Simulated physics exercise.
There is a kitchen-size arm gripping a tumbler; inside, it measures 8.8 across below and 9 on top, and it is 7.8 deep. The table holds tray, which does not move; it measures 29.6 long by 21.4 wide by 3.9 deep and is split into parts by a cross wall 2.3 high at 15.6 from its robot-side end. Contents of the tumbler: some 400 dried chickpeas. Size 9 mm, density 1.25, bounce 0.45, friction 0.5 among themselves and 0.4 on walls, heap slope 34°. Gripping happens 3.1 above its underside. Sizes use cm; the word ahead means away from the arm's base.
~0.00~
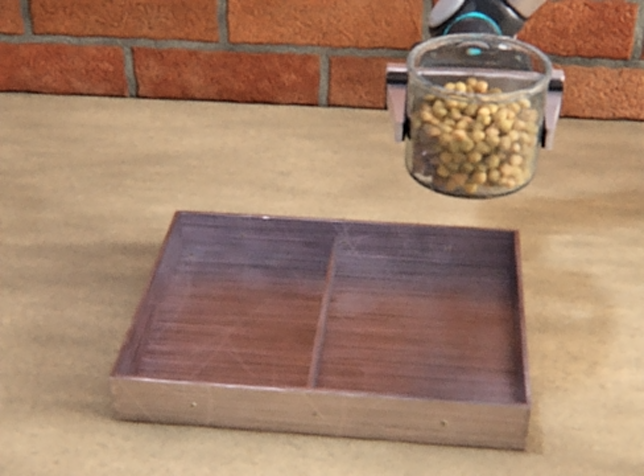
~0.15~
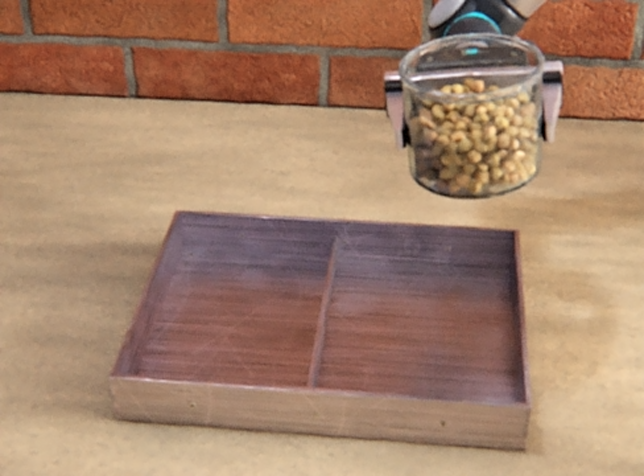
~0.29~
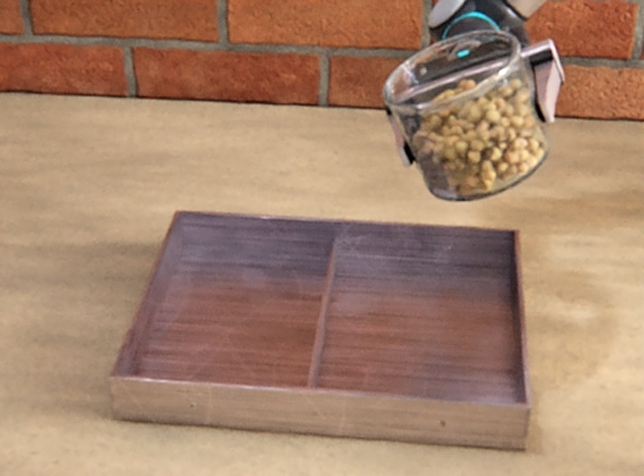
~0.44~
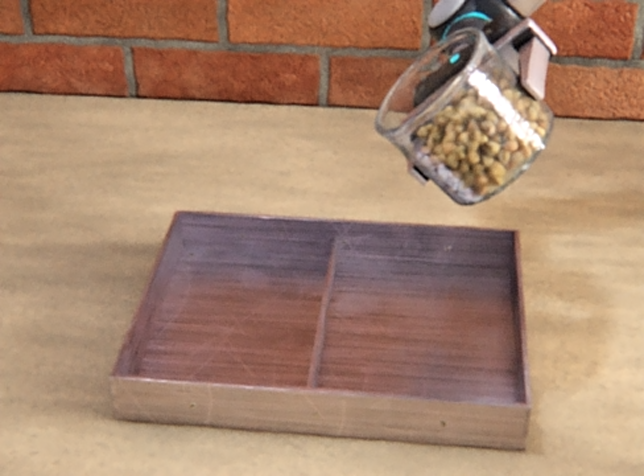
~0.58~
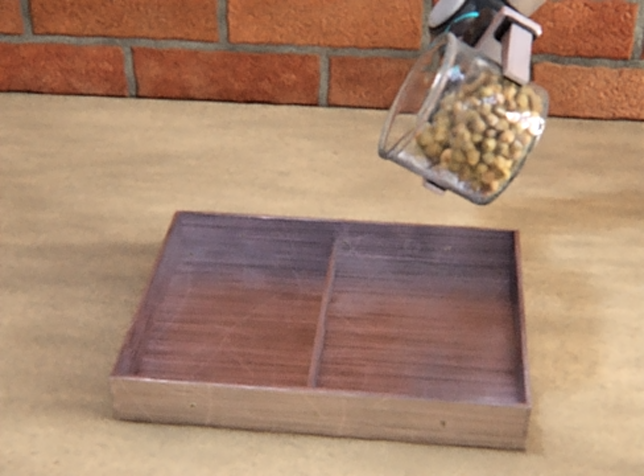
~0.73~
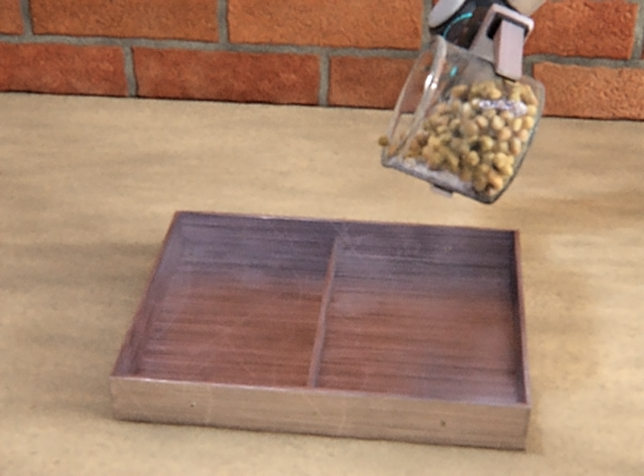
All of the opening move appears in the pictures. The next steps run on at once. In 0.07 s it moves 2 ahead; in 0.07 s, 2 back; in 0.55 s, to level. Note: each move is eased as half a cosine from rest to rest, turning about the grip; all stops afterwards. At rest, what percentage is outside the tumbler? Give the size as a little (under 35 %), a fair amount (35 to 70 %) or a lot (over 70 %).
A little.
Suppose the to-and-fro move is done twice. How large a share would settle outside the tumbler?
25 per cent or so.
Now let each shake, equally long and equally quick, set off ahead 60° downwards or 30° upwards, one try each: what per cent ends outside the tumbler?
You'd get about 0 per cent with the first setting and about 20 per cent with the second.
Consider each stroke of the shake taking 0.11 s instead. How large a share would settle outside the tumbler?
I'd expect some 5 per cent.
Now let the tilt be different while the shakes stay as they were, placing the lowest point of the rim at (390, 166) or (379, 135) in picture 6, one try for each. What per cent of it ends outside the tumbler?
The first try gives around 35 percent and the second around 5 percent.
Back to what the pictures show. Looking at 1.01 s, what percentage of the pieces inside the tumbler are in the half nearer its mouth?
Around 50 per cent of it.
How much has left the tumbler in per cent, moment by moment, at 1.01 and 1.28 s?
Roughly 15, then 15.
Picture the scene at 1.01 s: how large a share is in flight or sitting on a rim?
8 per cent.
After 1.01 s, tilted 58° forward, highest piece 21 above the table; 341 in the tumbler, 15 in the far-side part, 10 in the robot-side part, 30 in flight or on a rim.
After 1.28 s, tilted 10° forward, highest piece 24 above the table; 335 in the tumbler, 44 in the far-side part, 17 in the robot-side part.
After 1.62 s, level, highest piece 24 above the table; 335 in the tumbler, 44 in the far-side part, 17 in the robot-side part.
After 2.67 s, level, highest piece 24 above the table; 335 in the tumbler, 44 in the far-side part, 17 in the robot-side part.
In the end, 335 in the tumbler, 44 in the far-side part, 17 in the robot-side part. That is 15 % outside the tumbler.
